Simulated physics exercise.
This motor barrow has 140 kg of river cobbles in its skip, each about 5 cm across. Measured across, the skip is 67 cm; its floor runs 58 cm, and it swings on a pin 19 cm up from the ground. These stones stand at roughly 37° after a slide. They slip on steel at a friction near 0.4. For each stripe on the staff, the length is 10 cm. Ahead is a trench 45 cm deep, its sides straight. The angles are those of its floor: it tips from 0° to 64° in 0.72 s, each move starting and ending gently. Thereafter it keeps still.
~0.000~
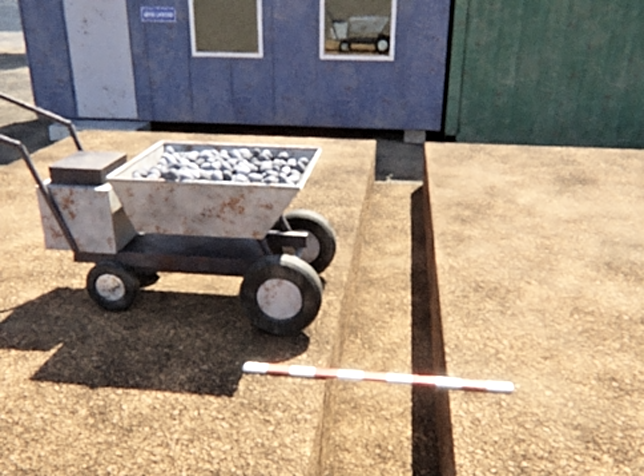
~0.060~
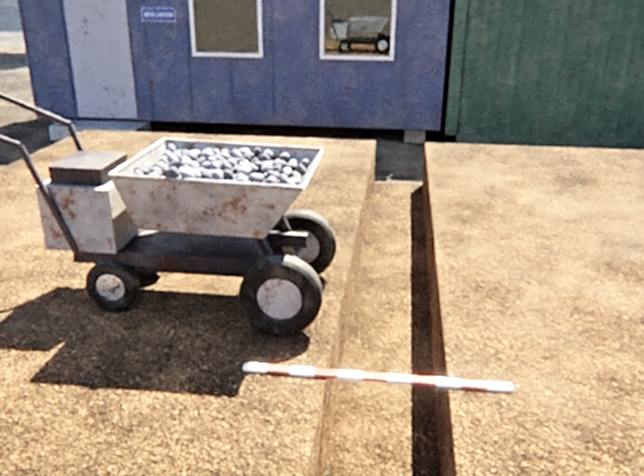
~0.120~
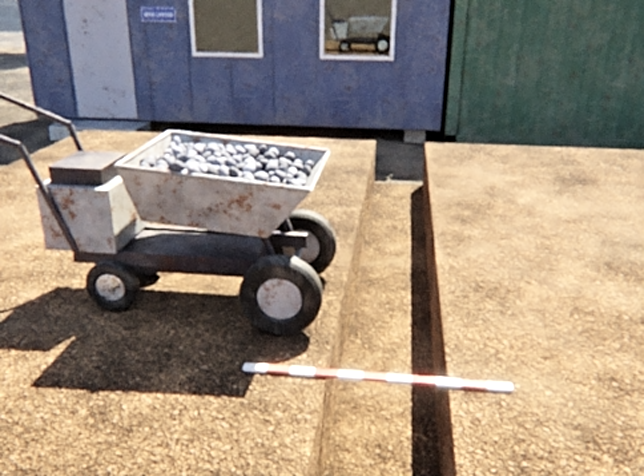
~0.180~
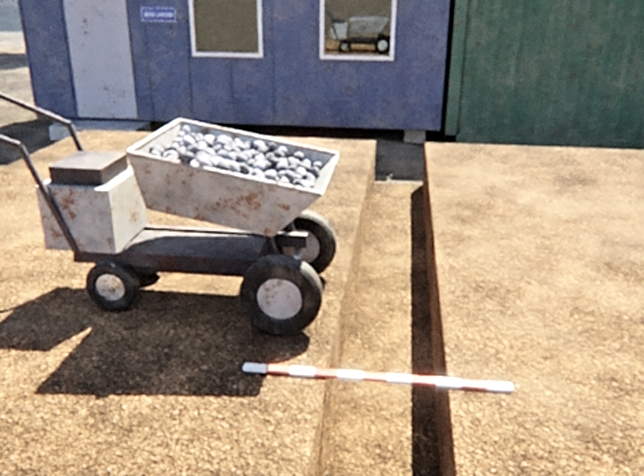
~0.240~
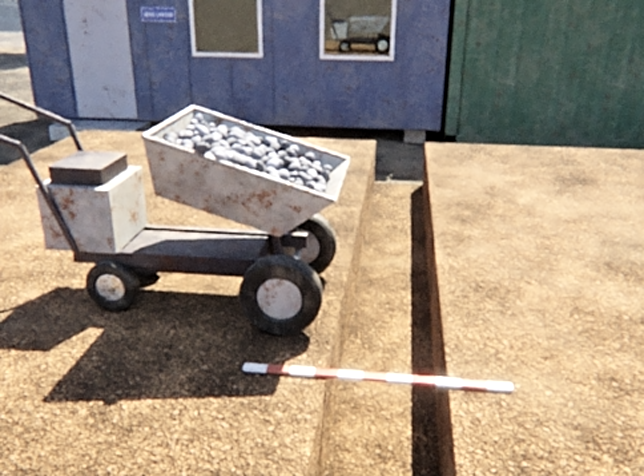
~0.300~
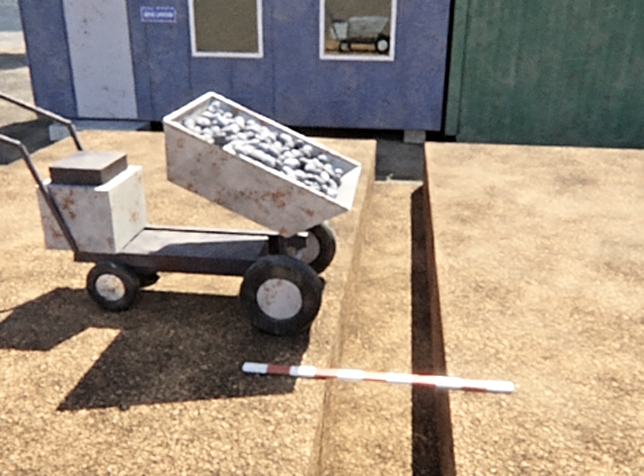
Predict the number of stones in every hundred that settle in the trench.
Close to 42 in a hundred.
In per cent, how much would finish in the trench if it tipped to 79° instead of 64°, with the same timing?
I'd guess some 35 in a hundred.
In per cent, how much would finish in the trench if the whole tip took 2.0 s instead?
65 per cent.
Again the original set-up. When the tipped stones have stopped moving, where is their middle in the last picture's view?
Middle at around (454, 308), I'd say.
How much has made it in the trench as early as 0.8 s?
At that moment: Approx. 15 %.
After 0.5 s the floor is at 54°; 100 % in the skip; the foremost stones are at (377, 230).
After 0.8 s the floor is at 64°; 82 % in the skip, 14 % in the trench, 5 % past the trench; the foremost stones are at (466, 296).
After 1.2 s the floor is at 64°; 35 % in the skip, 18 % in the trench, 47 % past the trench; the foremost stones are at (610, 329).
After 3.1 s the floor is at 64°; 10 % in the skip, 42 % in the trench, 48 % past the trench; the foremost stones are past the picture's edge.
